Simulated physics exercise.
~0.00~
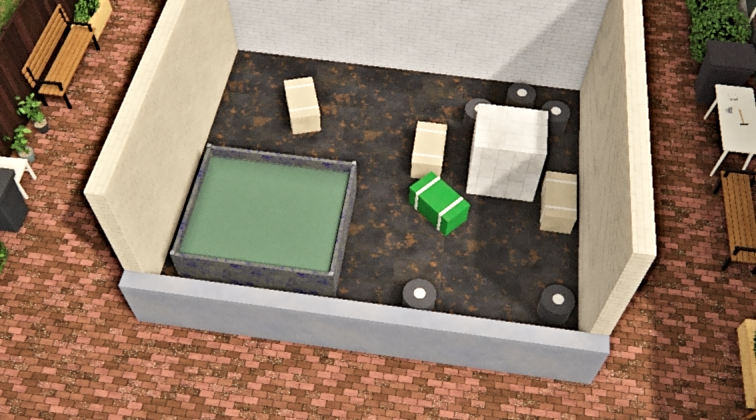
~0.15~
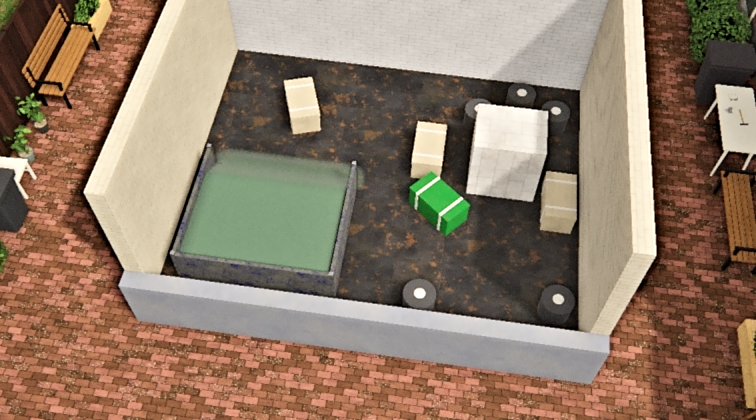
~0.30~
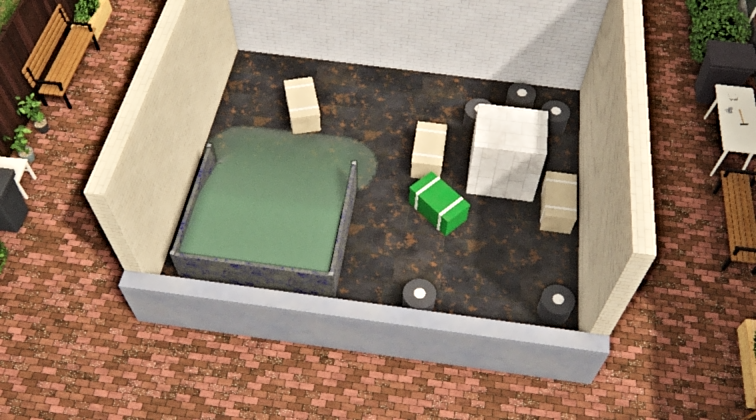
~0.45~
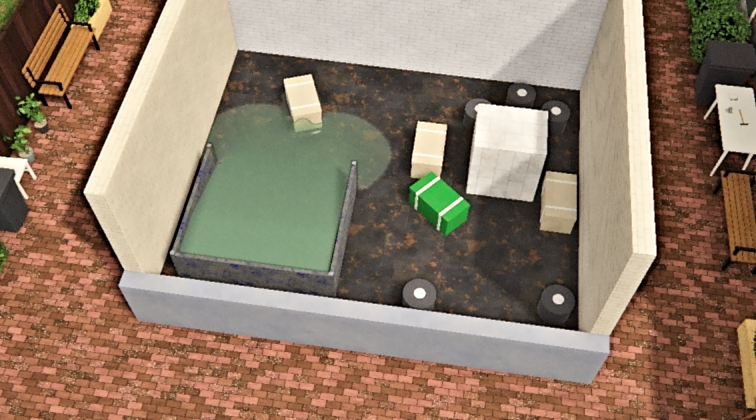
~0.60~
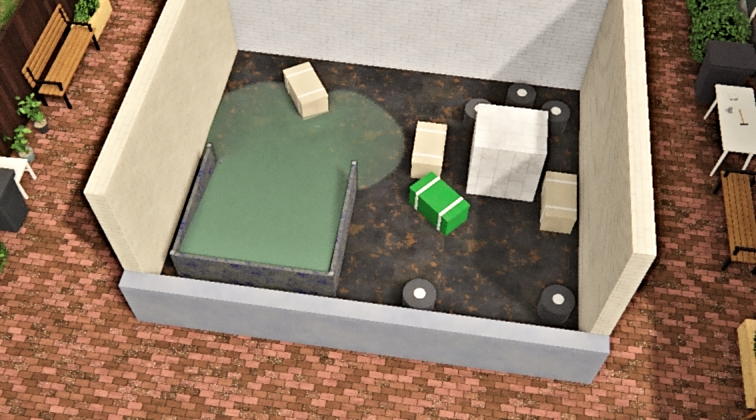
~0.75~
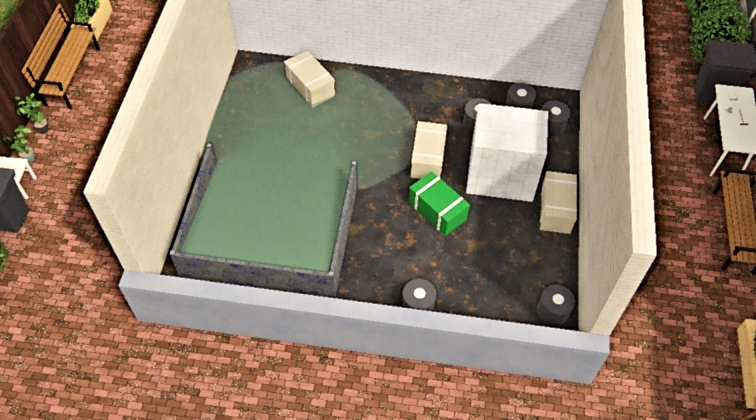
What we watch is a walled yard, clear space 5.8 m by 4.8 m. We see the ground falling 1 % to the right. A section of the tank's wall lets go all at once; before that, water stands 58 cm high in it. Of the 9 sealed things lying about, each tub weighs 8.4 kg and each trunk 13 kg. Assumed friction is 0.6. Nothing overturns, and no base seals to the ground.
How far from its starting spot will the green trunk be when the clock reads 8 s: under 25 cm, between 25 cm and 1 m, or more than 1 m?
The green trunk ends up between 25 cm and 1 m from where it began.
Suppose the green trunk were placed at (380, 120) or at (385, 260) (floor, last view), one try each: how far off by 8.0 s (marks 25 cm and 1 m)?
Respectively: It is shoved a long way; it edges along somewhat.
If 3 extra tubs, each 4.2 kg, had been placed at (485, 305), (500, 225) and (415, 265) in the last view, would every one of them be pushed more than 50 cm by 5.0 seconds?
The first one ends up inside that, the second inside that, the third inside that.
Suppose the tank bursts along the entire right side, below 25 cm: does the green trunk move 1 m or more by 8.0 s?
The green trunk simply gets swept away.
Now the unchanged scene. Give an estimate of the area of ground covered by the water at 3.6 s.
My estimate is roughly 18 m2.
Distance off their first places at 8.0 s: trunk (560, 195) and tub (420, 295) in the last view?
300 cm and 140 cm, respectively.
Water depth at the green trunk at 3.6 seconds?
0 cm or so.
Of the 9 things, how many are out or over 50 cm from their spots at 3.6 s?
The number I get is 4.
After 1.6 s the green trunk is near (439, 196), 0.0 m from its start, aground; 1 afloat.
After 3.6 s the green trunk is near (439, 196), 0.0 m from its start, aground; 4 afloat.
After 5.6 s the green trunk is near (426, 248), 0.9 m from its start, aground; 6 afloat.
After 8.0 s the green trunk is near (390, 197), 0.7 m from its start, afloat; 9 afloat.
